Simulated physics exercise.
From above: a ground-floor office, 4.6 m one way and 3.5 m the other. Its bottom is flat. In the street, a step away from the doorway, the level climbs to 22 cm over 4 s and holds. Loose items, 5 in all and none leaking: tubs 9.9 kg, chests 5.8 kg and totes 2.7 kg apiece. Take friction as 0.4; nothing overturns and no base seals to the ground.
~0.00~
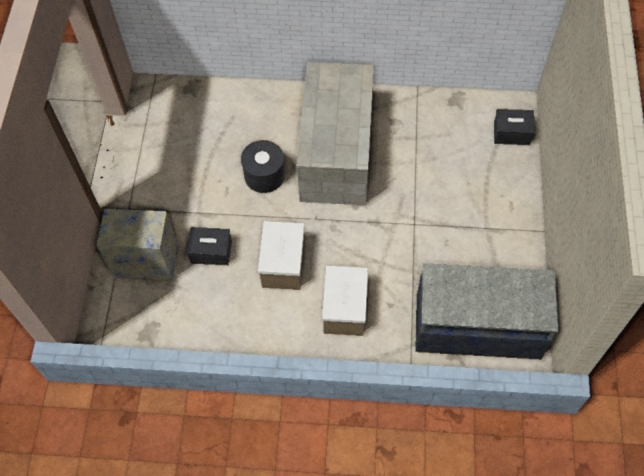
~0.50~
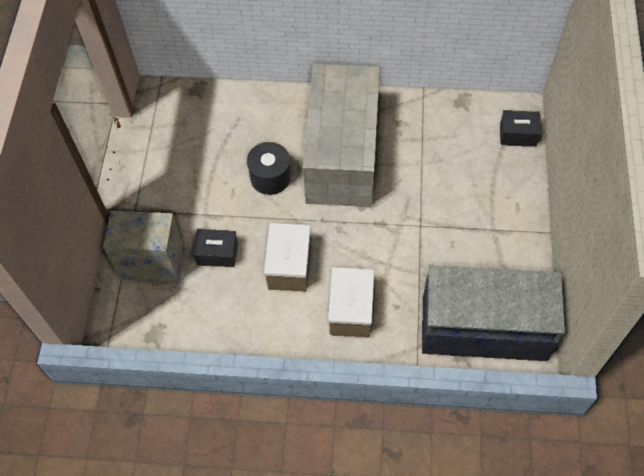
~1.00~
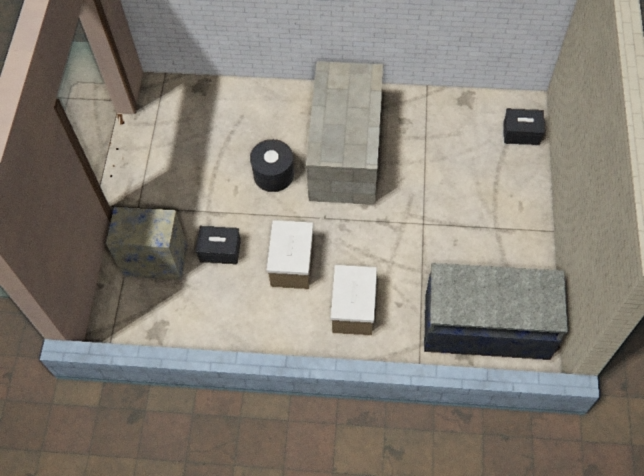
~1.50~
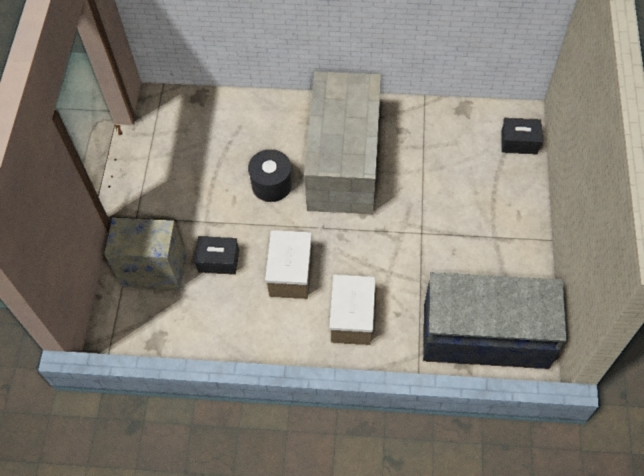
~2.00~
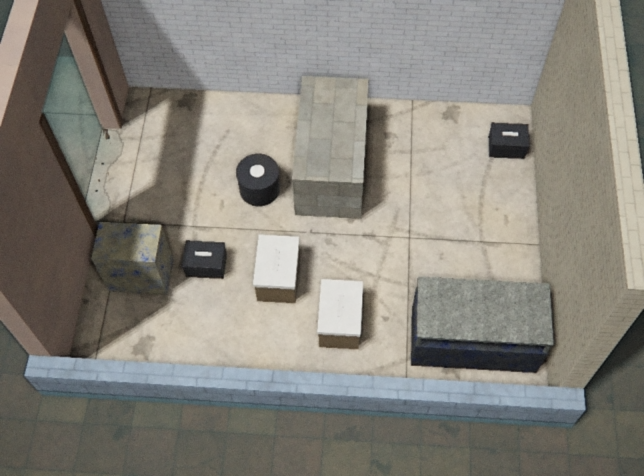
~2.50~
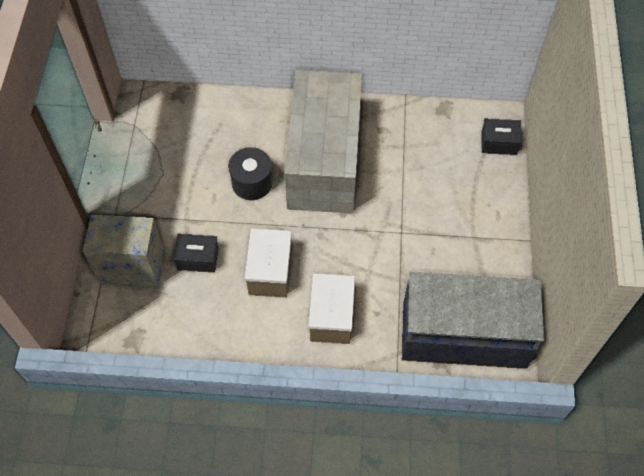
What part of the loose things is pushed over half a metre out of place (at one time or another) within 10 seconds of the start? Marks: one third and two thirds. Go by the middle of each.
It is two thirds or more.
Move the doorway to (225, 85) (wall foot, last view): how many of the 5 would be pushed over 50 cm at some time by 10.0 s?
Then 4.
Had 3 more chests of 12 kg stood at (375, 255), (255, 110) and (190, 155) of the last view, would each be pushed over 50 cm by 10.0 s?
In turn: More, short of it, more.
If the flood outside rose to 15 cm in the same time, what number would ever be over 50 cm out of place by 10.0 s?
Then 5.
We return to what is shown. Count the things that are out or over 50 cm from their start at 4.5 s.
I count 0.
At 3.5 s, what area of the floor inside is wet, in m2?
Some 2.5 m2.
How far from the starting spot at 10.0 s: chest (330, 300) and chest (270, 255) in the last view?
In that order: 60 cm, 100 cm.
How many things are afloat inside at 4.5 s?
I count 0.
After 3.5 s 0 of 5 are over 50 cm from their spots; 0 afloat.
After 4.5 s 0 of 5 are over 50 cm from their spots; 0 afloat.
After 7.0 s 4 of 5 are over 50 cm from their spots; 3 afloat.
After 10.0 s 5 of 5 are over 50 cm from their spots, and 5 have been at some point; 5 afloat.
